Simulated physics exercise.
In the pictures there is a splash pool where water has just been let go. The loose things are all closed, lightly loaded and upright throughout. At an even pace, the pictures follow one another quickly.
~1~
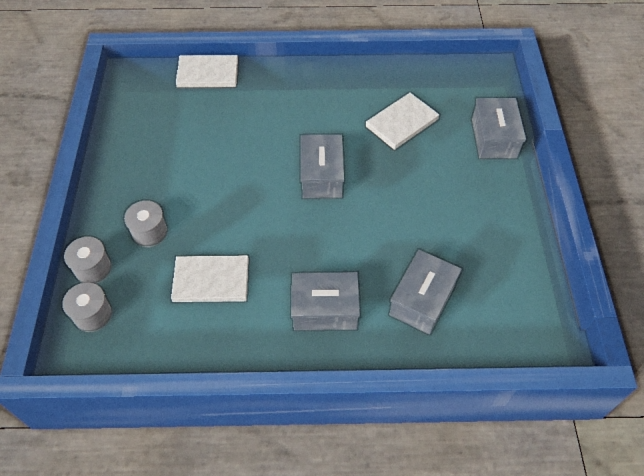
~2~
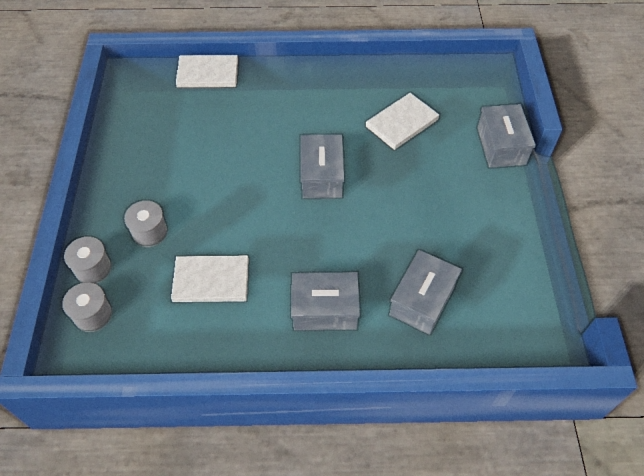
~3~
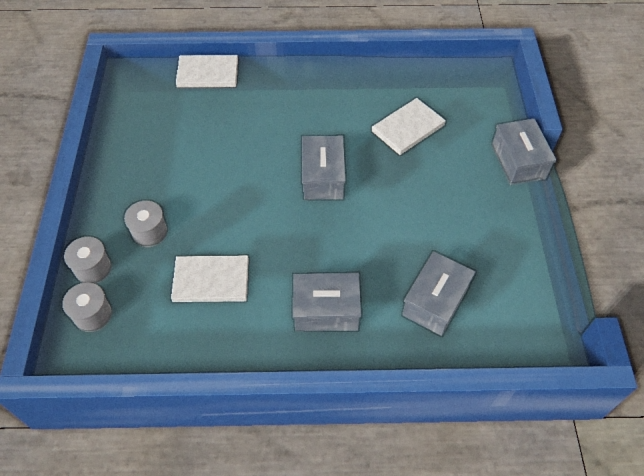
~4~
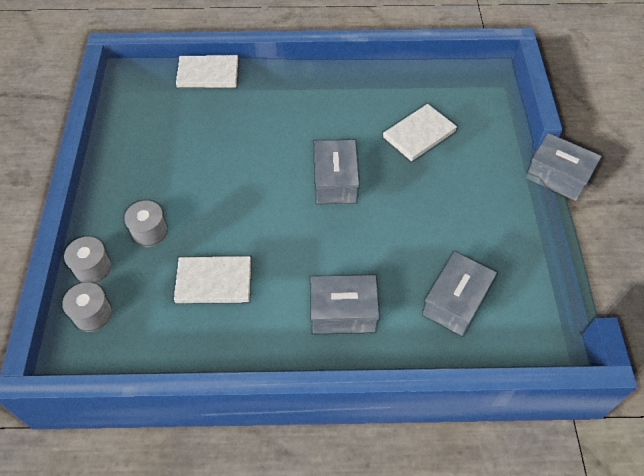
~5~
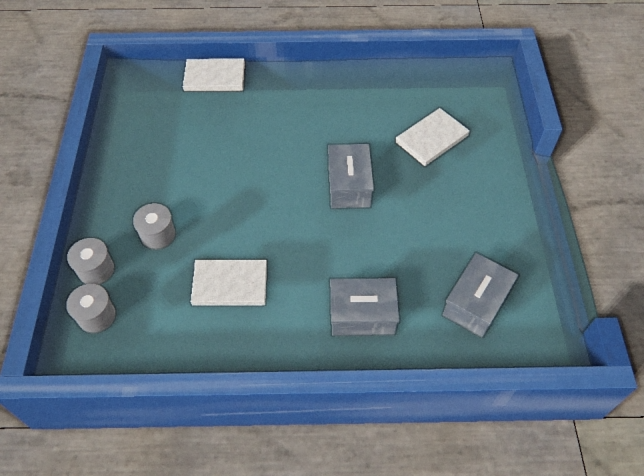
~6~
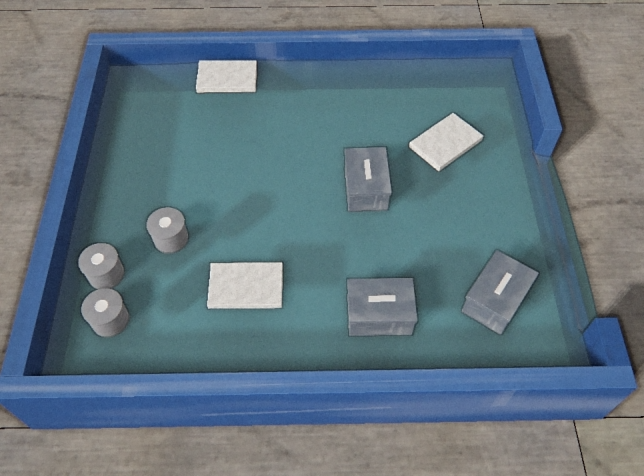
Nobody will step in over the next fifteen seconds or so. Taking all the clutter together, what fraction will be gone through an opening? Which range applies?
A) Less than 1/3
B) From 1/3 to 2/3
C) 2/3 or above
Option B: From 1/3 to 2/3.
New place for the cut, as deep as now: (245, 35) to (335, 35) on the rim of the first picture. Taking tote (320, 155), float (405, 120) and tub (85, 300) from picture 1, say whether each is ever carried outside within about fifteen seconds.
Turn by turn - departs, departs, stays put.
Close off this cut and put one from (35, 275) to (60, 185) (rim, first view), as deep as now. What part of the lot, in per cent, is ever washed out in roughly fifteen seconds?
Roughly 40 per cent.
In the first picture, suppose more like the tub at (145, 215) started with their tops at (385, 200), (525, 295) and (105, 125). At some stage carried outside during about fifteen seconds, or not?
Taking them in turn: Flushed away, flushed away and held back.
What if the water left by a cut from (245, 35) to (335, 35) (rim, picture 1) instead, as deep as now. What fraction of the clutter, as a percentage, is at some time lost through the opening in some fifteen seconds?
I'd put it near 30 per cent.
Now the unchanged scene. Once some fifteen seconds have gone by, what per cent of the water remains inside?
Estimate: About 50 %.
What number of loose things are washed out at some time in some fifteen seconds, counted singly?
5.
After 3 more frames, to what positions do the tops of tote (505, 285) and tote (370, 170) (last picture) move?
Close to (573, 272), and close to (405, 176).
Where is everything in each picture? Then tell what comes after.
The first frame shows a tote at (427, 284), afloat; a float at (403, 118) floats; 0 of 10 have shifted.
The second frame shows a tote at (427, 284) floats; a float at (403, 118), afloat; 1 of 10 have shifted.
The third frame shows a tote at (440, 285) floats, close to its start; a float at (409, 123), afloat, close to its start; 2 of 10 have shifted.
The fourth frame shows a tote at (462, 286) floats, close to its start; a float at (420, 130), afloat, close to its start; 5 of 10 have shifted.
The fifth frame shows a tote at (483, 287) floats, a stride from its start; a float at (433, 134), afloat, close to its start; 6 of 10 have shifted.
The sixth frame shows a tote at (503, 284) floats, a stride from its start; a float at (447, 139) floats, a stride from its start; 10 of 10 have shifted.
A moment on, 1 of 10 are out; 9 afloat.
Next, 3 of 10 are out; 7 afloat.
Later, 5 of 10 are out; 5 afloat.
In the end, 5 of 10 are out; 5 afloat.
